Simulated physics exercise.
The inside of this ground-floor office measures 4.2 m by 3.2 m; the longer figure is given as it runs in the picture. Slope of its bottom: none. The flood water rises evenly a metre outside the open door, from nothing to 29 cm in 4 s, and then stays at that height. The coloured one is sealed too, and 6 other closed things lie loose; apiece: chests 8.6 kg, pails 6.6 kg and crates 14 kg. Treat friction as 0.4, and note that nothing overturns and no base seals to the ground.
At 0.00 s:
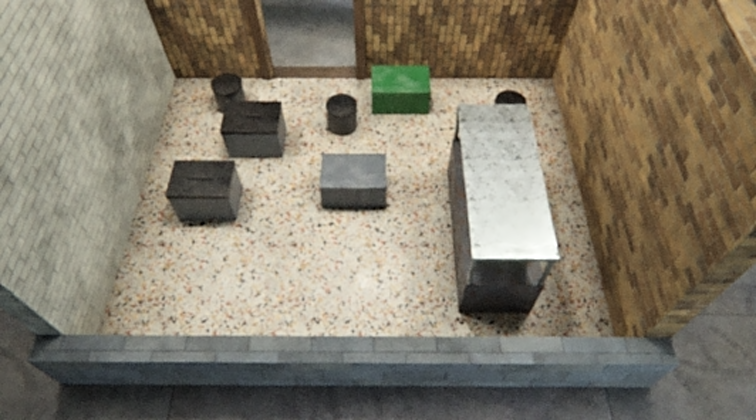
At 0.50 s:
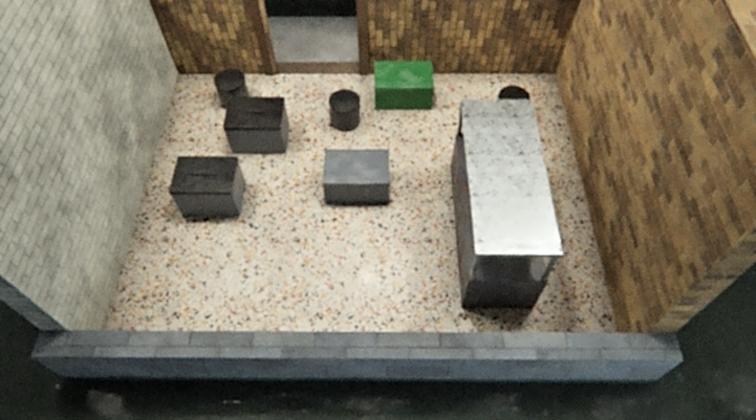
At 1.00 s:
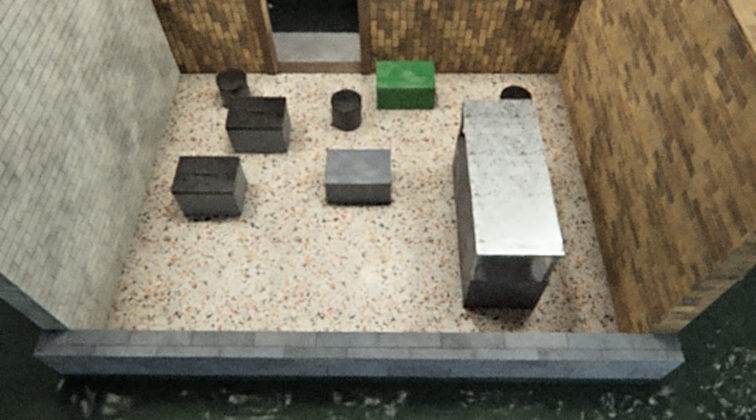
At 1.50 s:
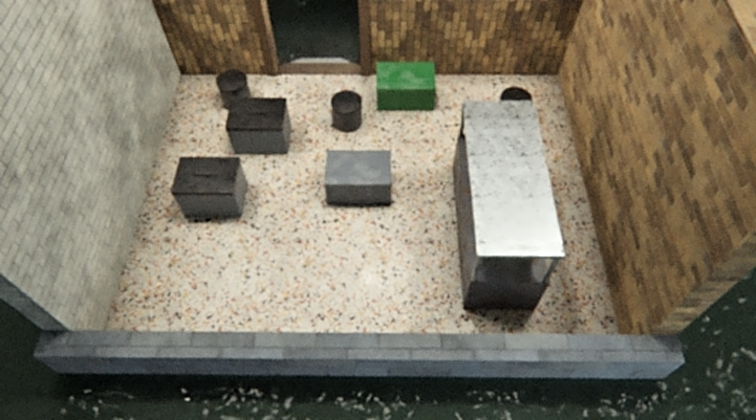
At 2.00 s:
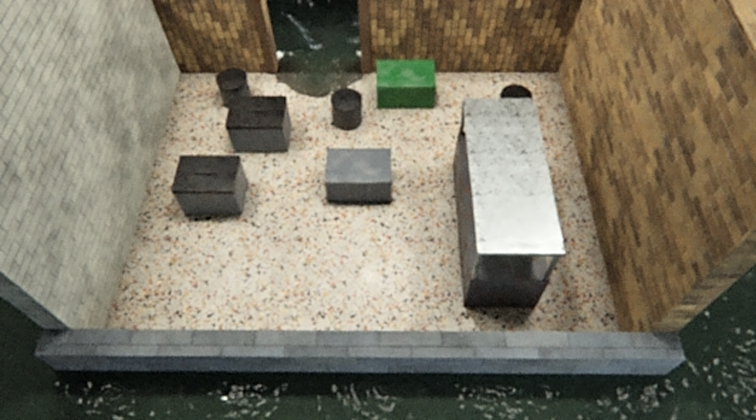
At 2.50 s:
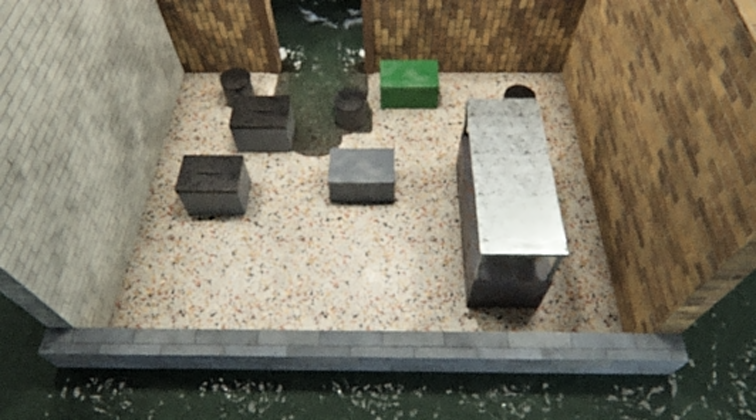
Walled room with crates, dark pails and a long metal-topped counter standing still as dark water creeps in through the doorway.
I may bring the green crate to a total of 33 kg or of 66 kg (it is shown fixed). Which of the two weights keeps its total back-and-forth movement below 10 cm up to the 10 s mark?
The lighter one already.
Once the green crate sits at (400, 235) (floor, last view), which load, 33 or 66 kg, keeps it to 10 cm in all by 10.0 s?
Short answer: Heavier load only.
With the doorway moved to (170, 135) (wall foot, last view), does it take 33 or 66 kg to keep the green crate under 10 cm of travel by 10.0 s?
Under that change the large mass is required.
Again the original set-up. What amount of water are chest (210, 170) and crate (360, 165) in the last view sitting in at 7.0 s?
I'd estimate 16 cm for the first and 12 cm for the second.
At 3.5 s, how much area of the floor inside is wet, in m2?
At that time the wet patch spans about 4.0 m2.
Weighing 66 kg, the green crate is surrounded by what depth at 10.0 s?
About 9 cm.
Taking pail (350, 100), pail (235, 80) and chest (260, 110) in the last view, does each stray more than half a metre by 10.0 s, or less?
Taking them in order: Beyond the mark, within the mark and beyond the mark.
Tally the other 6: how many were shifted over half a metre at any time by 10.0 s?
I count 4 of them.
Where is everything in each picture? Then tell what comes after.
The green crate at (401, 79), on the bottom; water covers 0.0 m2; 0 of 7 have shifted, in the first frame.
The green crate at (404, 74), on the bottom; water covers 0.0 m2; 0 of 7 have shifted, in the second frame.
The green crate at (406, 74) rests on the ground; 0.0 m2 under water; 0 of 7 have shifted, in the third frame.
The green crate at (406, 75) rests on the ground; water covers 0.0 m2; 0 of 7 have shifted, in the fourth frame.
The green crate at (406, 73), on the bottom; 0.2 m2 under water; 0 of 7 have shifted, in the fifth frame.
The green crate at (409, 73) rests on the ground; water covers 0.8 m2; 0 of 7 have shifted, in the sixth frame.
After 3.5 s the green crate would be 0 cm from its start with 33 kg and 0 cm from its start with 66 kg; 2 cm of water round it then.
After 4.5 s the green crate would be 0 cm from its start with 33 kg and 0 cm from its start with 66 kg; 3 cm of water round it then.
After 7.0 s the green crate would be 0 cm from its start with 33 kg and 0 cm from its start with 66 kg; 3 cm of water round it then.
After 10.0 s the green crate would be 0 cm from its start with 33 kg and 0 cm from its start with 66 kg; 9 cm of water round it then.
